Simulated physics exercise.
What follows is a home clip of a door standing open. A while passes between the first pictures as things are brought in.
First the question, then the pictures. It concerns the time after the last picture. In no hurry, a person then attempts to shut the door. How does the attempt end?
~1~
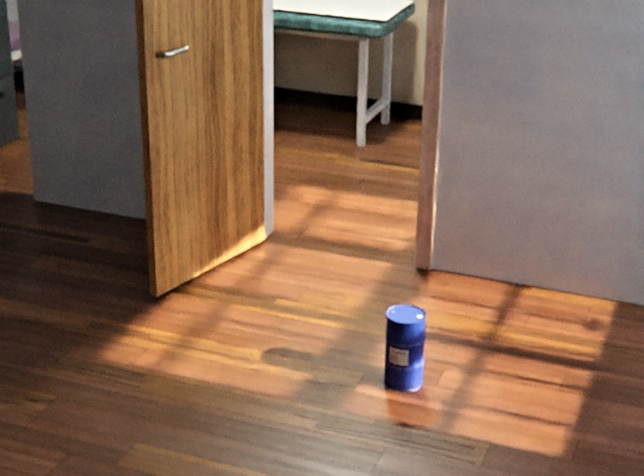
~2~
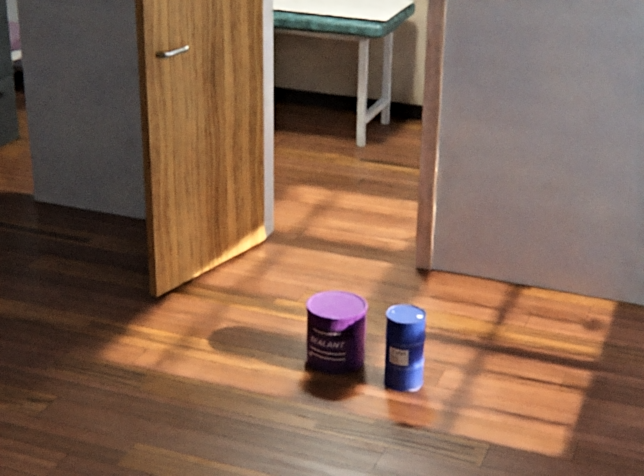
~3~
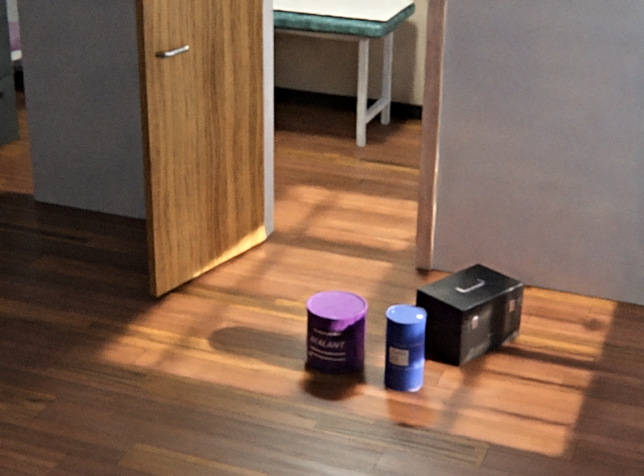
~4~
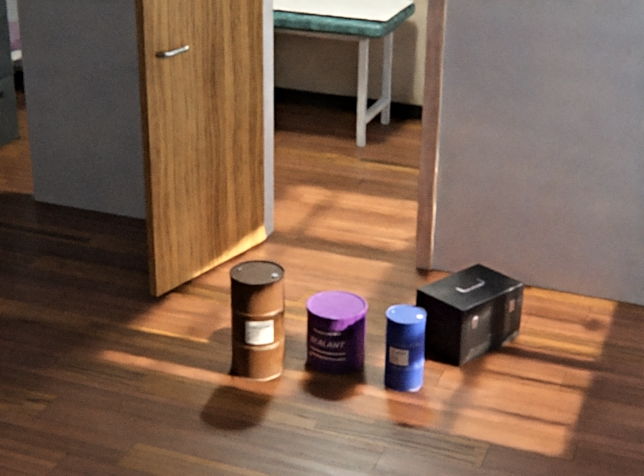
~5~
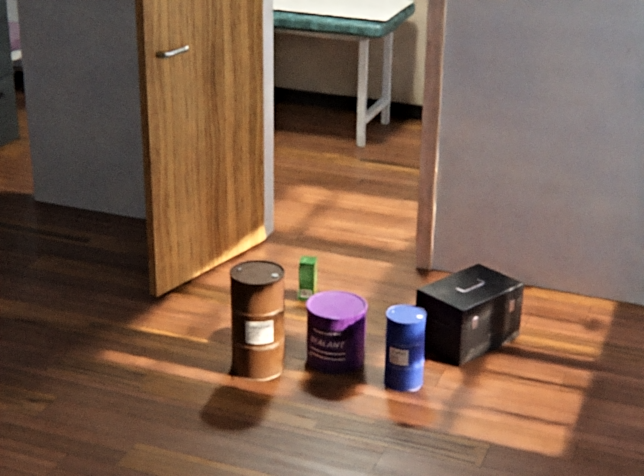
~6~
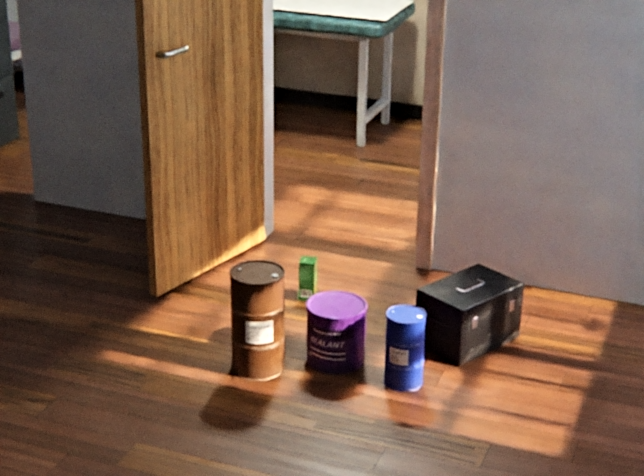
The attempt ends with the door fully in its frame.
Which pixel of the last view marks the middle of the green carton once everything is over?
The object finishes roughly at pixel (421, 237).
Then, 0.90 s later than the last frame, door 66° open.
Then, 1.30 s later than the last frame, door 36° open; green carton moved well along near (345, 270).
Then, 1.60 s later than the last frame, door 13° open; green carton moved well along near (384, 254).
Then, 1.90 s later than the last frame, door 0° open; green carton tilted by 5° near (407, 235).
When it is over, door 0° open; lying over on the floor, green carton; the other 4 as before. End places, in pixels of the last picture, green carton near (421, 237).
